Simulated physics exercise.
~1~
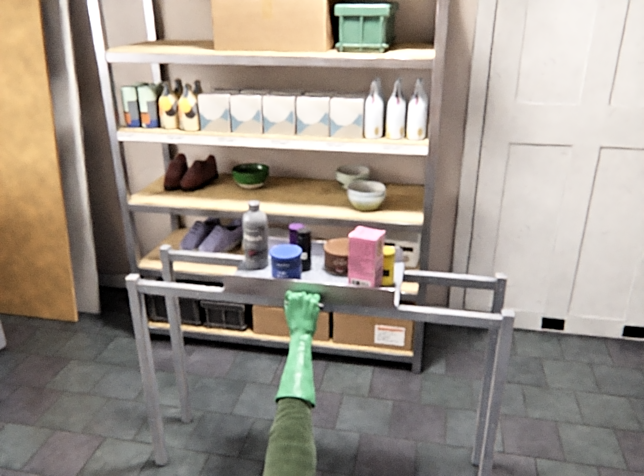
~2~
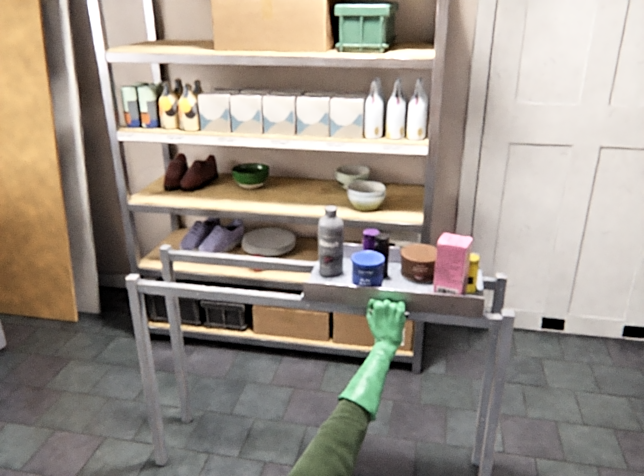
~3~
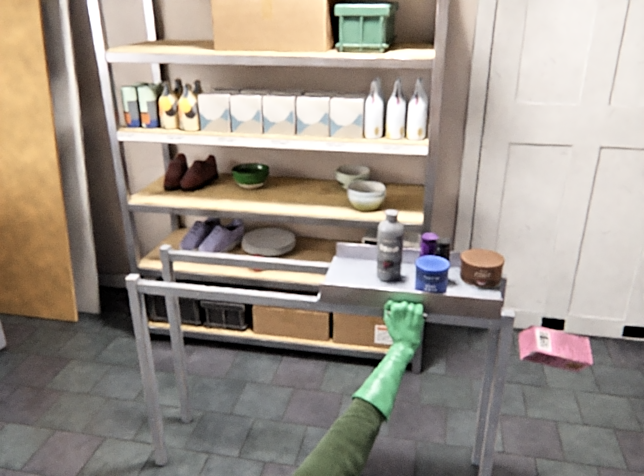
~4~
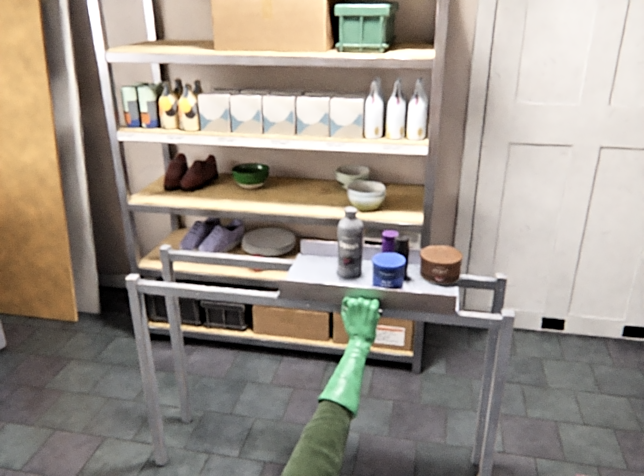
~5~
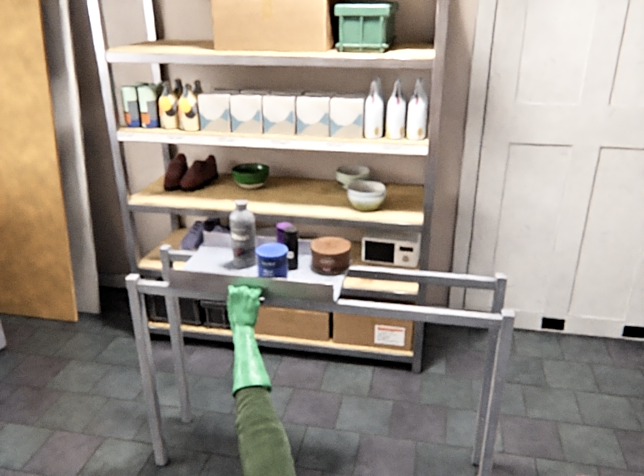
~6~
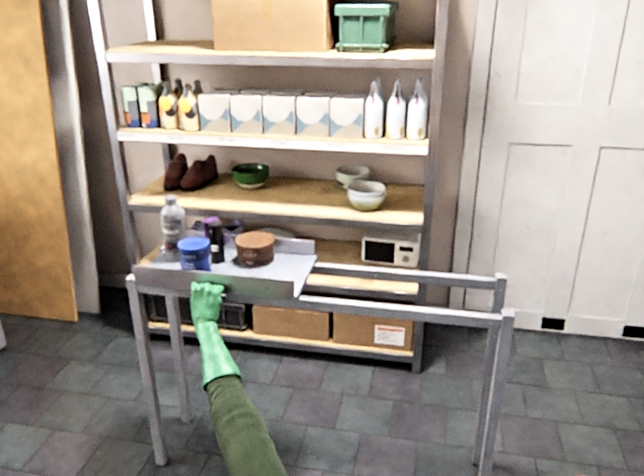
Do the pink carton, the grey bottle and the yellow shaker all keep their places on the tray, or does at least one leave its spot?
The pink carton and the yellow shaker leave their spots and go off the tray, while the grey bottle stays in its place.
